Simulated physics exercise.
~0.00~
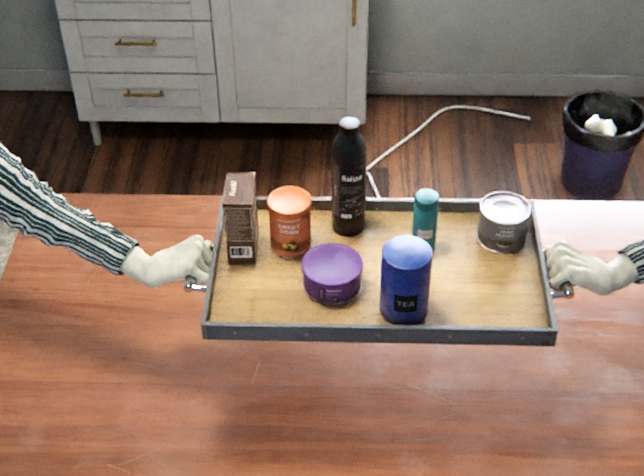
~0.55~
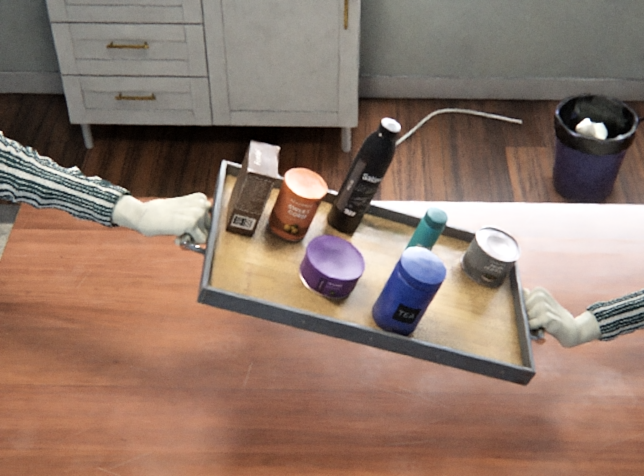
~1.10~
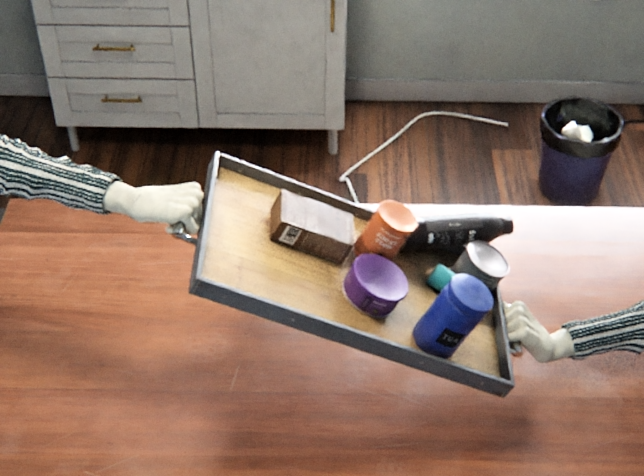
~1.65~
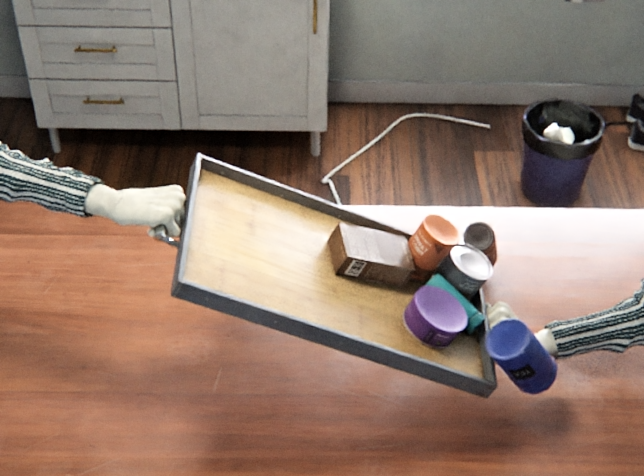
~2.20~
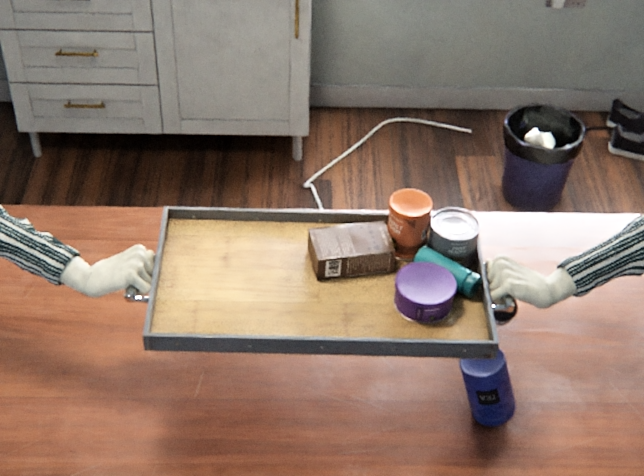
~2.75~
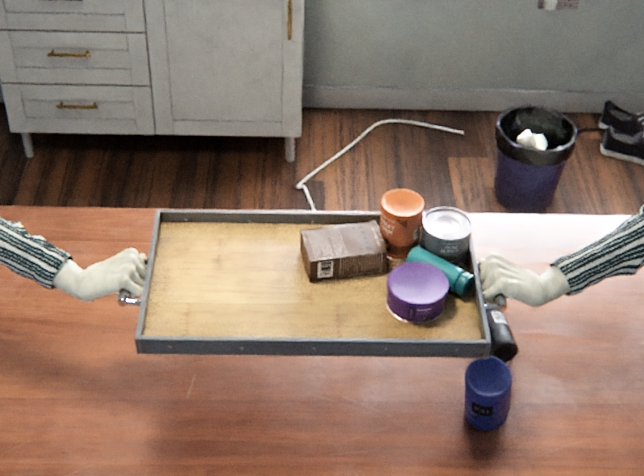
A wooden serving tray with a grey rim, gripped by two hands in striped sleeves, is seen from above over a reddish wooden table, with pale cabinets and a bin behind. It carries a brown carton, orange tin, black bottle, turquoise shaker, grey tub, purple tub and blue jar. The tray tilts down to the right, and the bottle, shaker and carton topple as things slide that way. The blue jar tips over the right edge and the black bottle goes too. The tray levels, leaving the jar and bottle off it, the carton and shaker lying among the upright tin and tubs.
